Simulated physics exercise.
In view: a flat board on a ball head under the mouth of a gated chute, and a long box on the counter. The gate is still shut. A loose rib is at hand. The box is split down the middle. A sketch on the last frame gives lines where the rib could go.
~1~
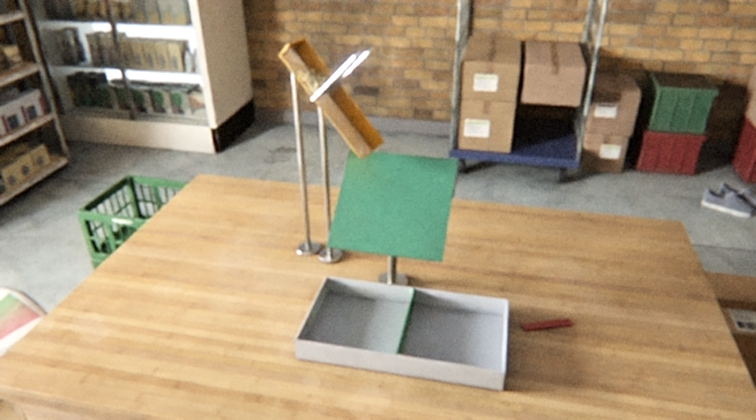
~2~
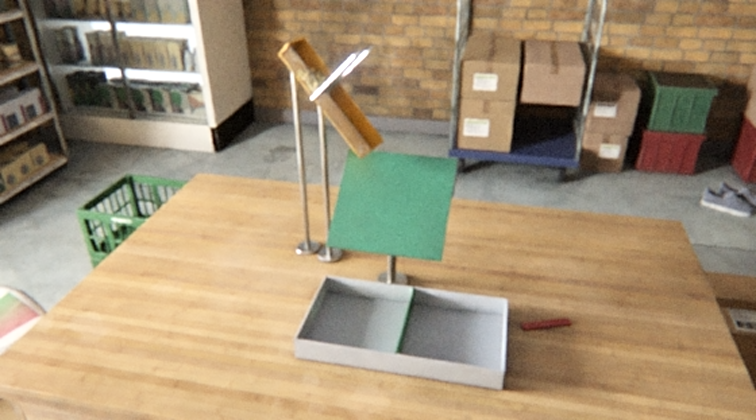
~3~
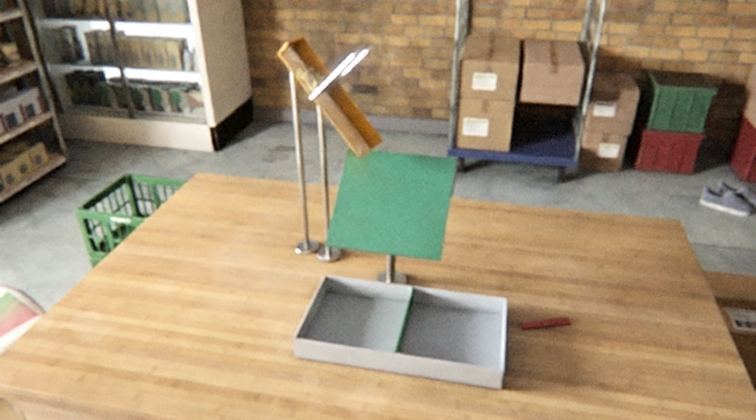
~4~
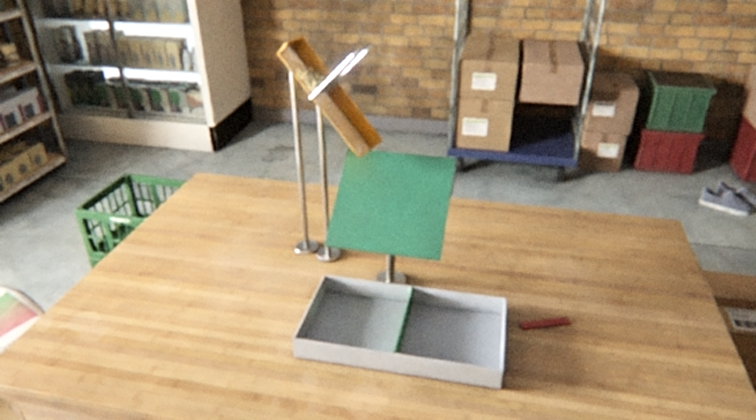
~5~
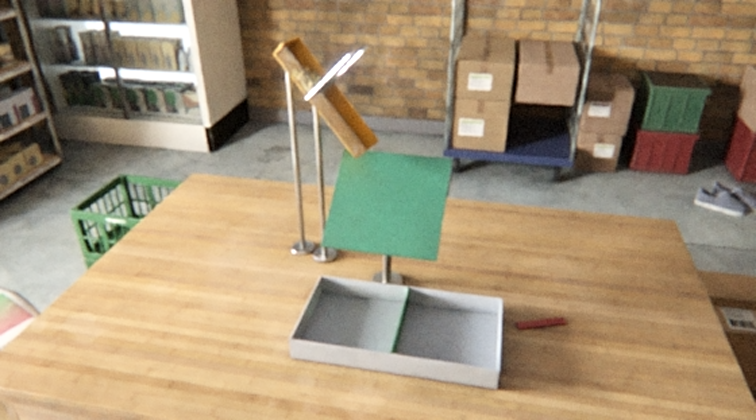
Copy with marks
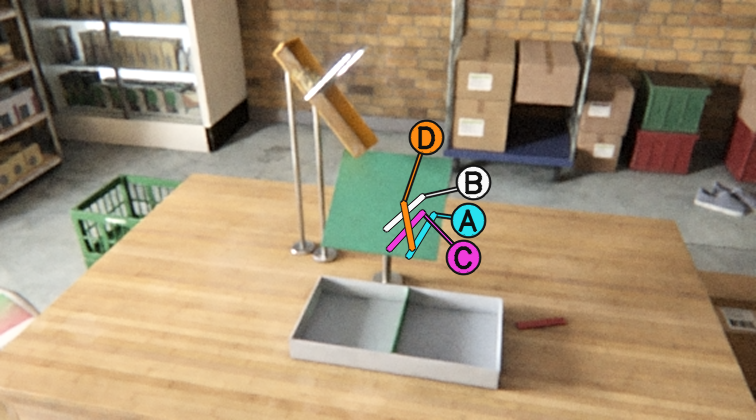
A green board stands between a tilted wooden chute and a divided grey box, all still.
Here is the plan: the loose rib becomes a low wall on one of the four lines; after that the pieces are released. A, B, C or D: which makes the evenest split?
D beats the others.
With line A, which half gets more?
More lands on the left.
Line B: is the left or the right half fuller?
More lands on the left.
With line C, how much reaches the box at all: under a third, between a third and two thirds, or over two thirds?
Over two thirds.
On the marked copy, line A from (433, 214) to (408, 256); line B from (422, 196) to (386, 228); line C from (422, 212) to (389, 248); line D from (403, 203) to (412, 248).
With A, of what is caught, all but a few in the left half, a small share in the right.
With B, of what is caught, all but a few in the left half, only a few in the right.
With C, of what is caught, all but a few in the left half, a small share in the right.
With D, of what is caught, close to half in the left half, close to half in the right.
